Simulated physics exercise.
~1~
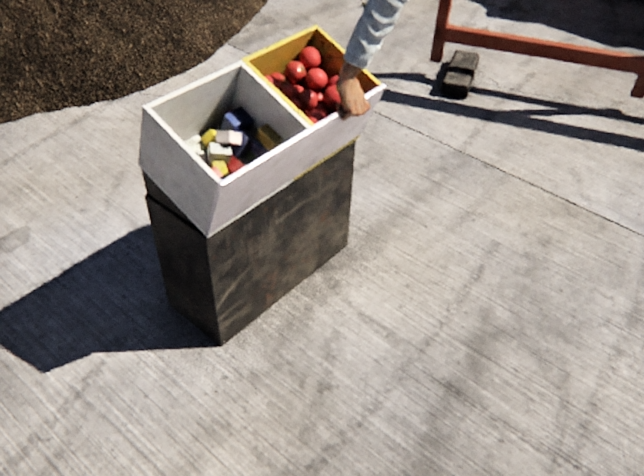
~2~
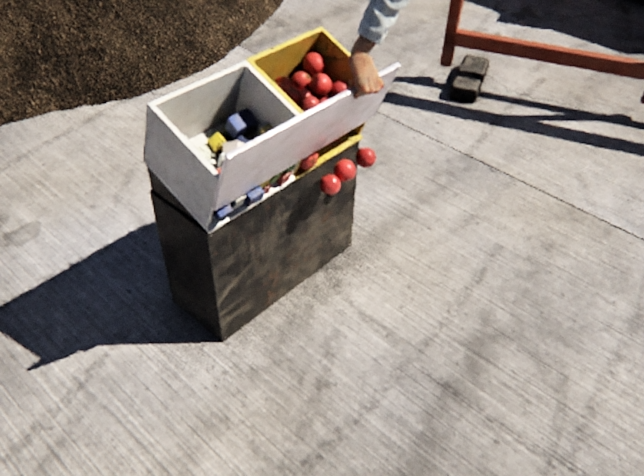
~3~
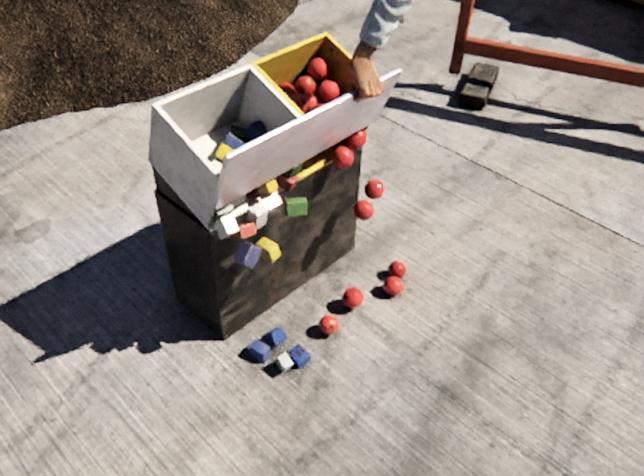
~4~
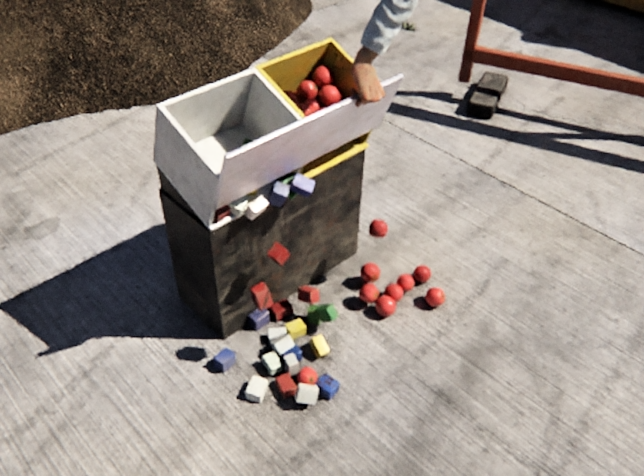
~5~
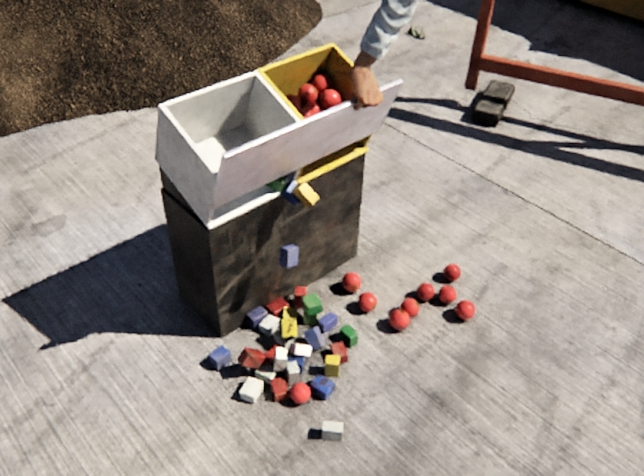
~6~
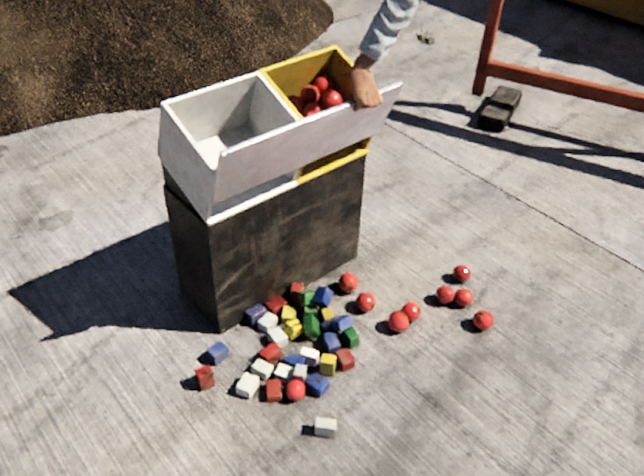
In the video, a hand lifts the pale front gate of a white bin of toy bricks and a yellow bin of tomatoes, and both spill onto the concrete, until the white bin is empty while many tomatoes remain in the yellow one.
